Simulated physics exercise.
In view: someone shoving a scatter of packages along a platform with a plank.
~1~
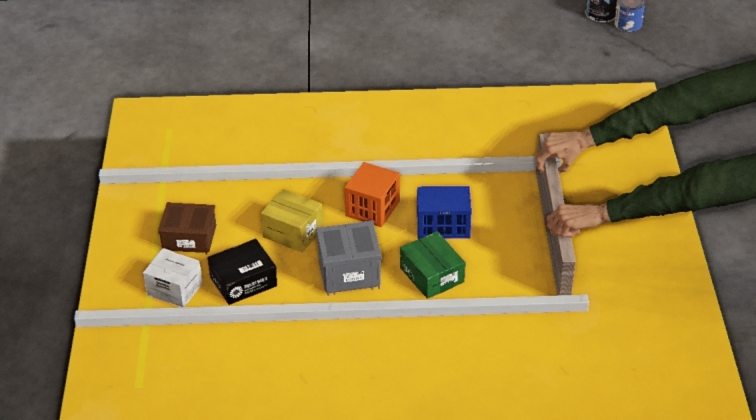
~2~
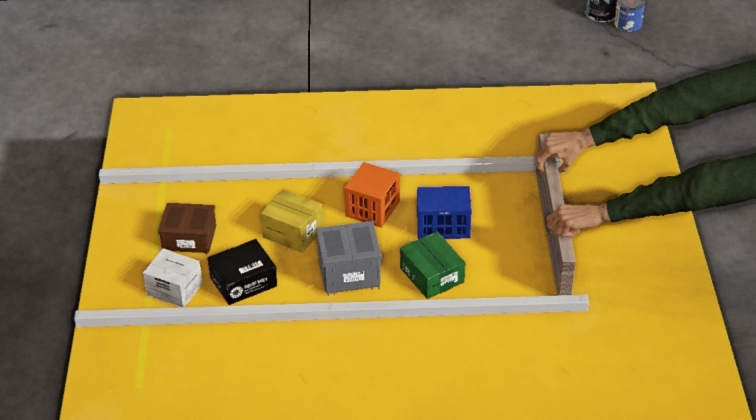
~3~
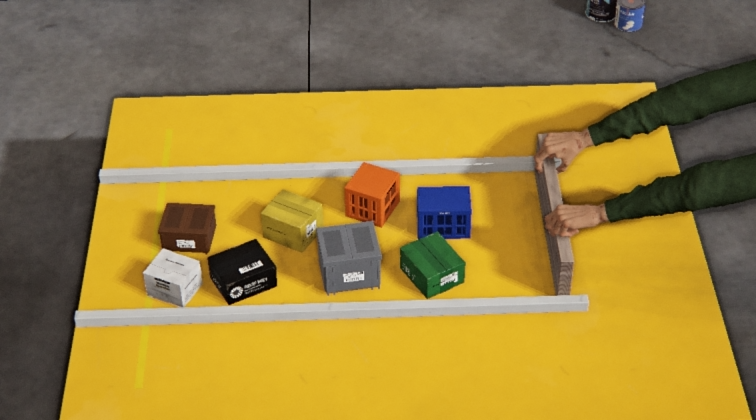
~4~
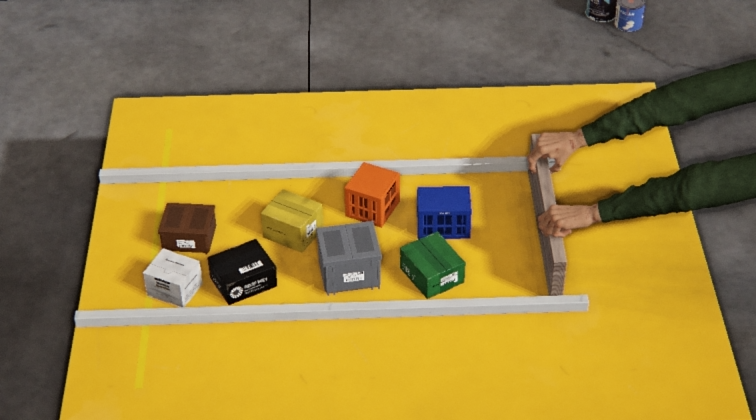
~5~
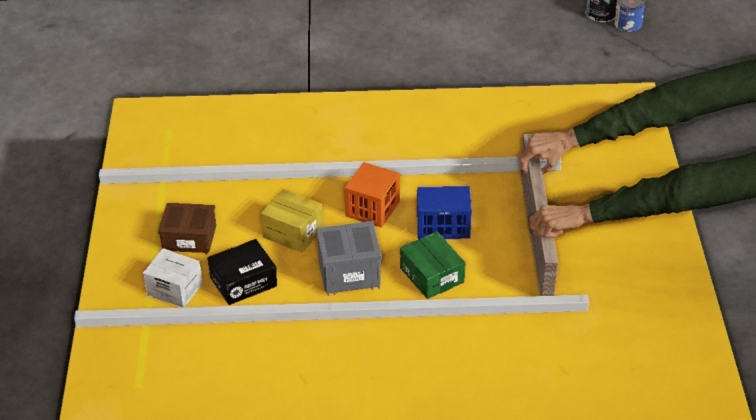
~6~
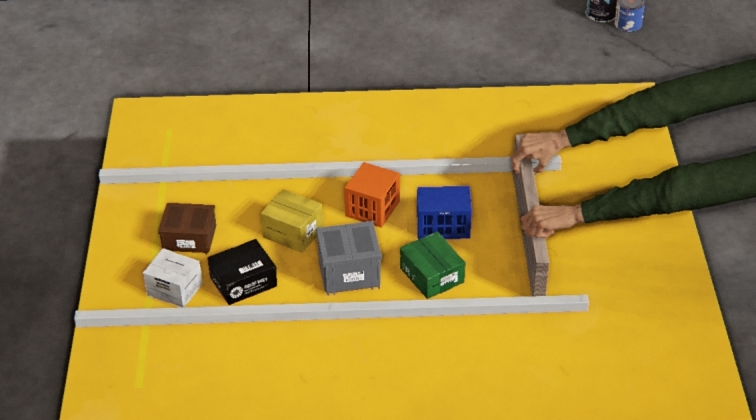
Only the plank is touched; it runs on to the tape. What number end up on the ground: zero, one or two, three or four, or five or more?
In the end the number that fall off is five or more.
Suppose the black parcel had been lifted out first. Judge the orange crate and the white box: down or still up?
The orange crate survives, the white box is lost.
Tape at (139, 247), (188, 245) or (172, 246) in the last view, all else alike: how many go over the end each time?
In that order 5, 3 and 3.
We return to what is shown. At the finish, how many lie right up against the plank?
In contact: 3.
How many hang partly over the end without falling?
The number is 0.
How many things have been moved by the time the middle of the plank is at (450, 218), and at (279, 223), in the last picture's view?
First 2, then 8.
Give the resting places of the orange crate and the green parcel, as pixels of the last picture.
First (138, 187), then (128, 267).
A little later, none off yet; white box at rest near (173, 278); brown tote at rest near (188, 228); black parcel moving near (239, 272).
When it is over, the number that fall off is five or more; down, grey tote, yellow box, black parcel, brown tote and white box.
